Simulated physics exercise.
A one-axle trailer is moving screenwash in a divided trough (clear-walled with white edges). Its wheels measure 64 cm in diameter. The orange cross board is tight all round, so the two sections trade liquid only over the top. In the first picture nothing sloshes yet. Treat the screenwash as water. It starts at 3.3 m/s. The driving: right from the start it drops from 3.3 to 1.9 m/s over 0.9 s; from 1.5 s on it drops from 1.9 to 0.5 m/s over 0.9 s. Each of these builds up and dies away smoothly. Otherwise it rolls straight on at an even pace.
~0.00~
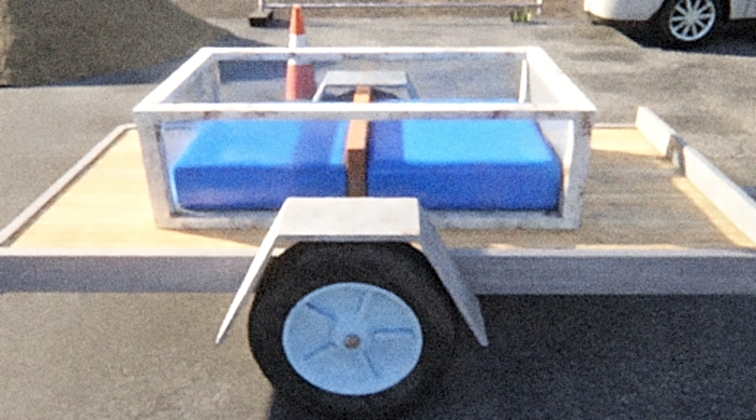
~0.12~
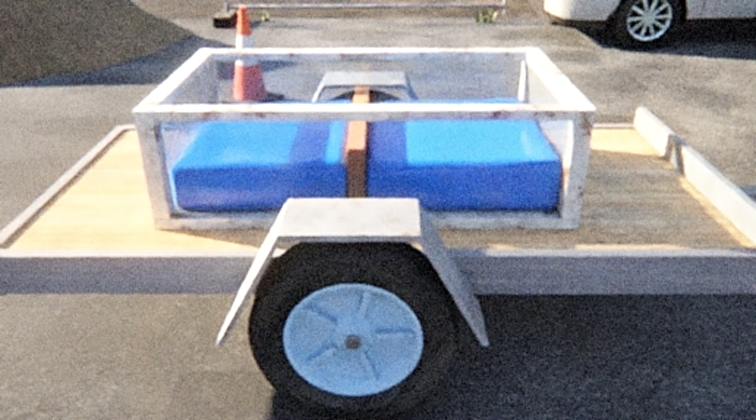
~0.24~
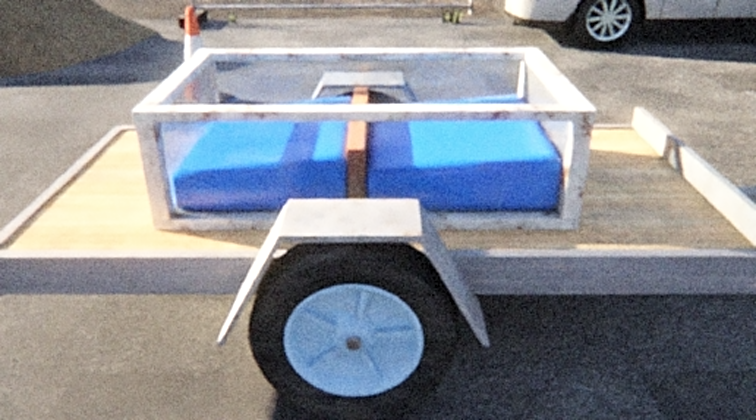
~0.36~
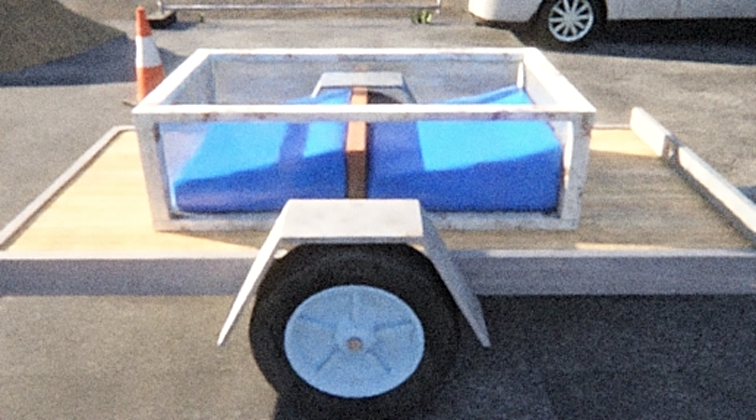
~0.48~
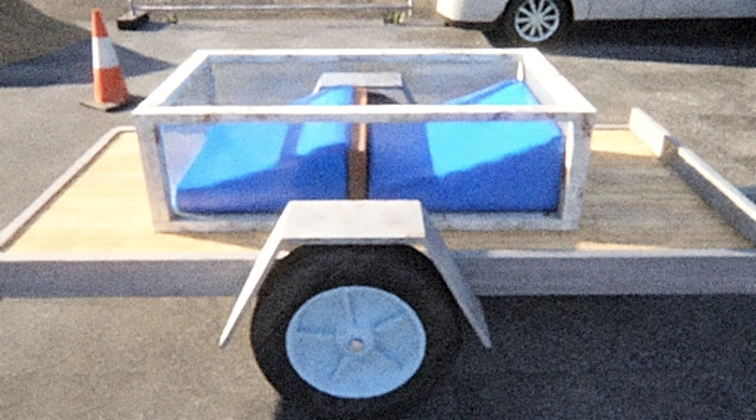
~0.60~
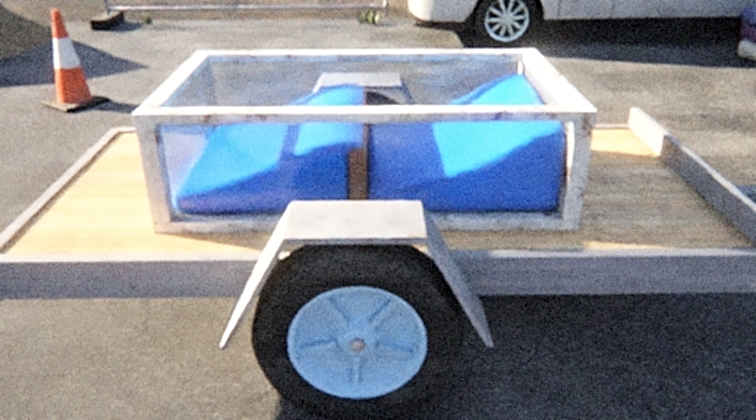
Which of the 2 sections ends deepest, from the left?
The second section ends highest.
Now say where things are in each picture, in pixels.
Surface heights from the left, (253, 153), (462, 153); board top at (356, 149); the front is on the right, levels are read along the near wall; a wheel hub at (352, 349), in the first frame.
Surface heights from the left, (253, 154), (461, 154), in the second frame.
Surface heights from the left, (253, 155), (461, 154), in the third frame.
Surface heights from the left, (252, 157), (461, 155), in the fourth frame.
Surface heights from the left, (253, 163), (462, 156), in the fifth frame.
Surface heights from the left, (254, 162), (462, 159); a wheel hub at (357, 353), in the sixth frame.
Then, 1.20 s in, the mean depths from the left are 17, 18 cm.
Then, 2.00 s in, the mean depths from the left are 16, 19 cm.
Then, 2.90 s in, the mean depths from the left are 16, 19 cm.
Then, 5.39 s in, the mean depths from the left are 16, 19 cm.
